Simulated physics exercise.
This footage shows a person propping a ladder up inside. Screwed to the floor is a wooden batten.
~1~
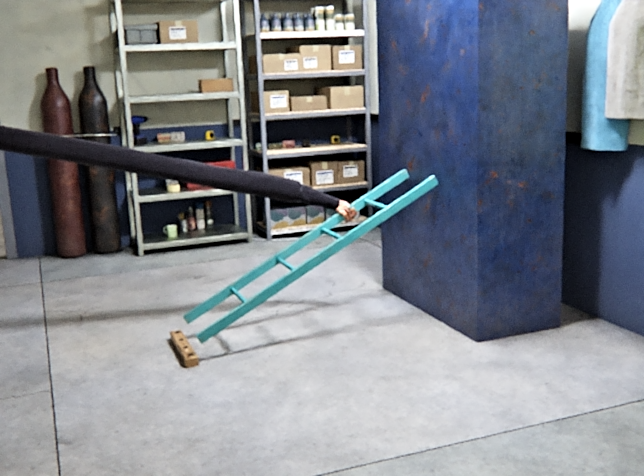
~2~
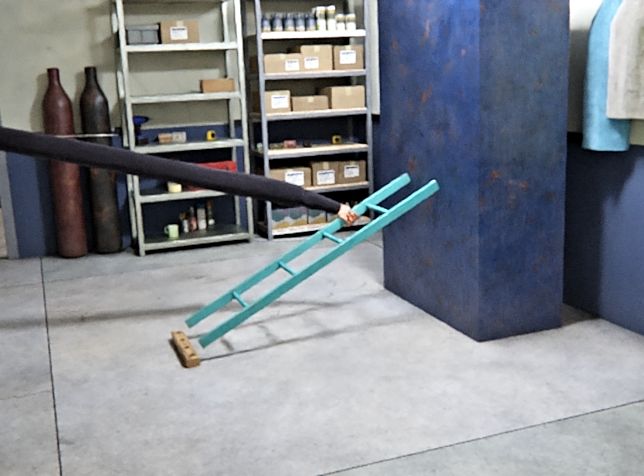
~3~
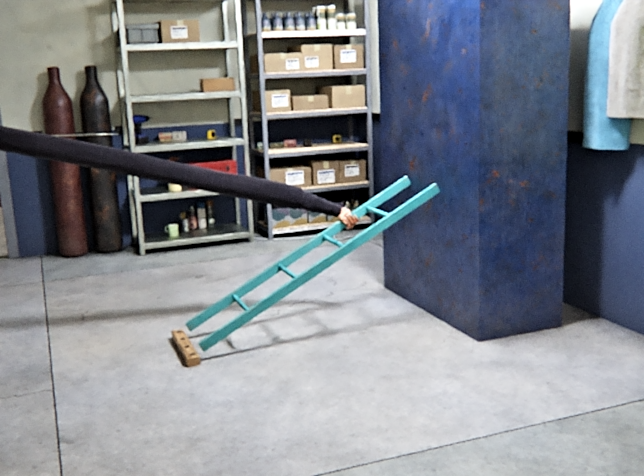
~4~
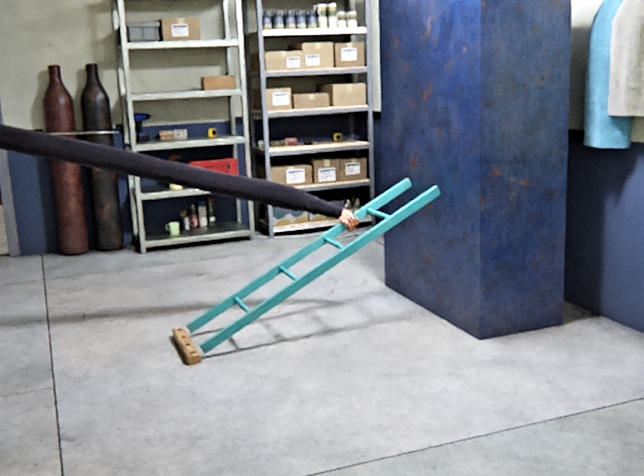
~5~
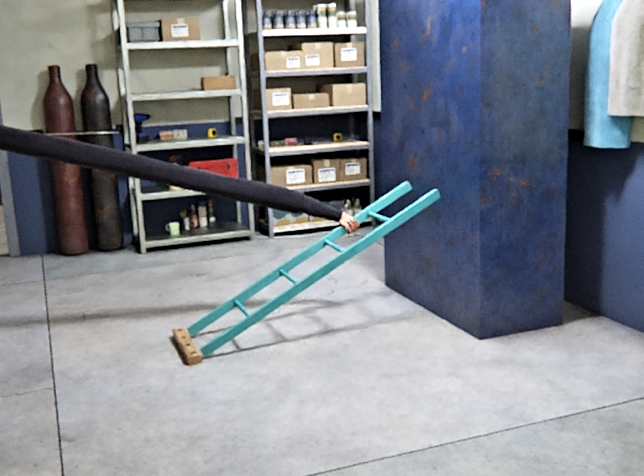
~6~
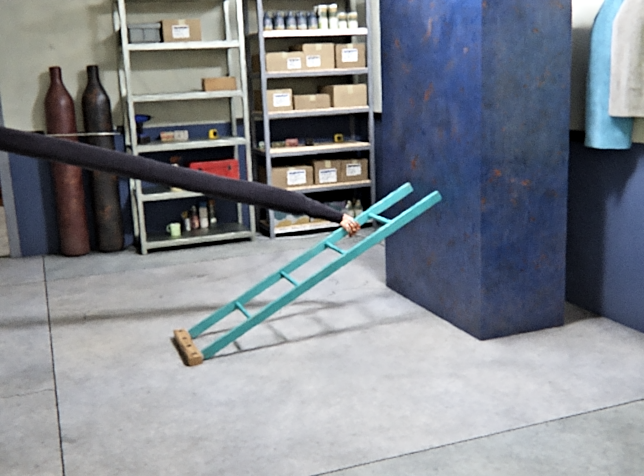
Turquoise ladder tilting slightly lower beside a blue pillar, its foot at a wooden batten, as a dark-sleeved arm holds it.
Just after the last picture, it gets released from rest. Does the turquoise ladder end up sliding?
No, it stays put.
Then, 0.12 s on from there, turquoise ladder moving near (314, 266).
Then, 0.32 s on from there, turquoise ladder at rest near (314, 266).
In the end, the turquoise ladder remains leaning, near (314, 266).
